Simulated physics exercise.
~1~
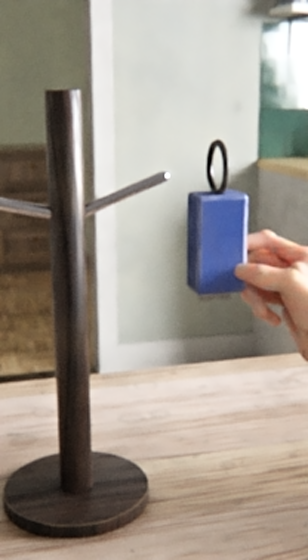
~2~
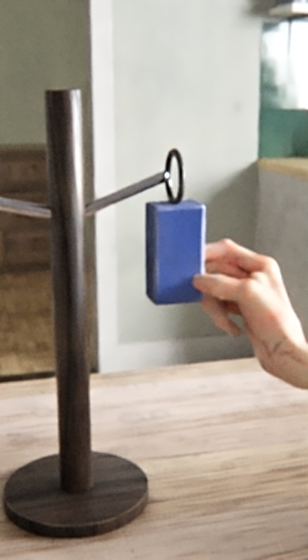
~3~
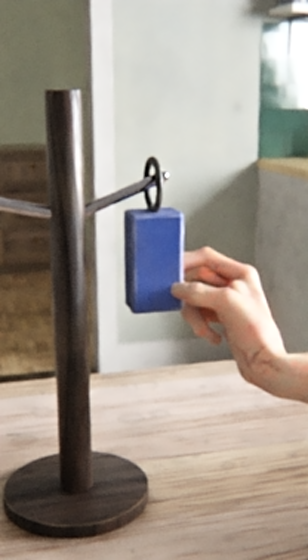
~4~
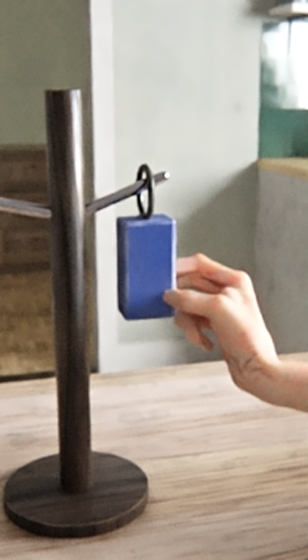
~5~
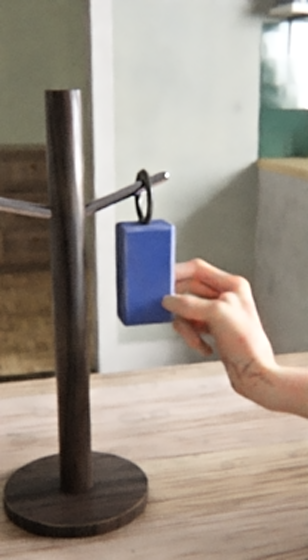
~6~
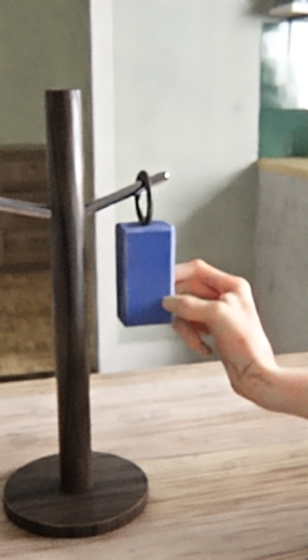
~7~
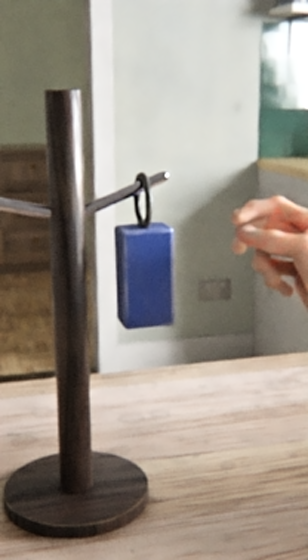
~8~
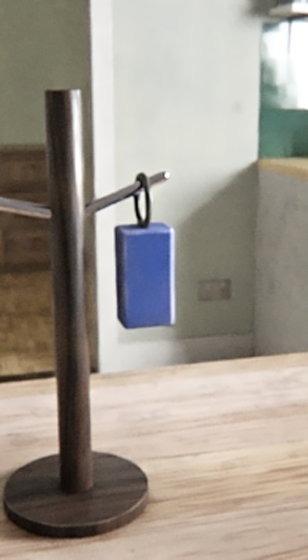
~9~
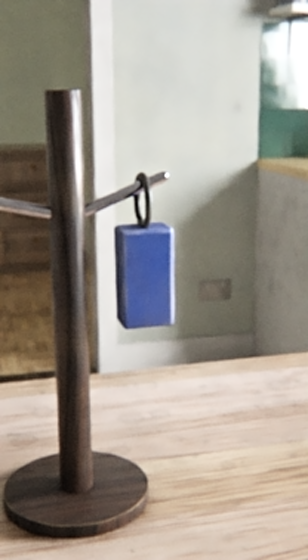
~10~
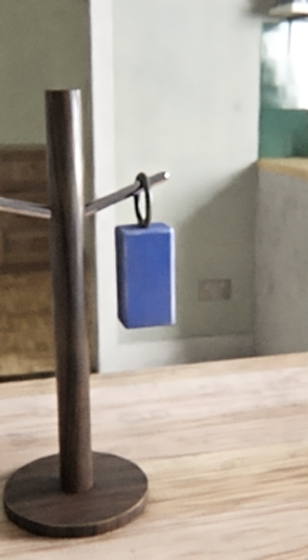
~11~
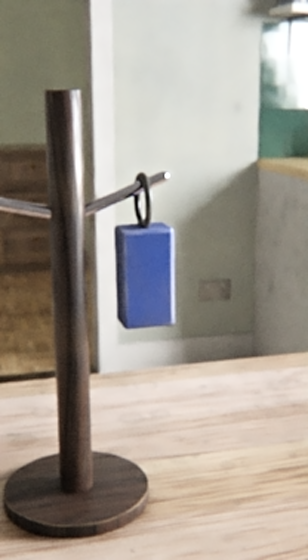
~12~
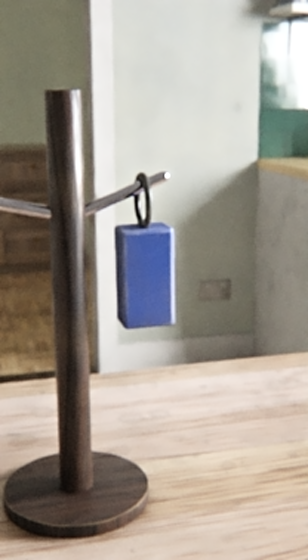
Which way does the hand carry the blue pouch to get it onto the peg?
The hand carries the blue pouch to the left, bringing its loop over the end of the peg.
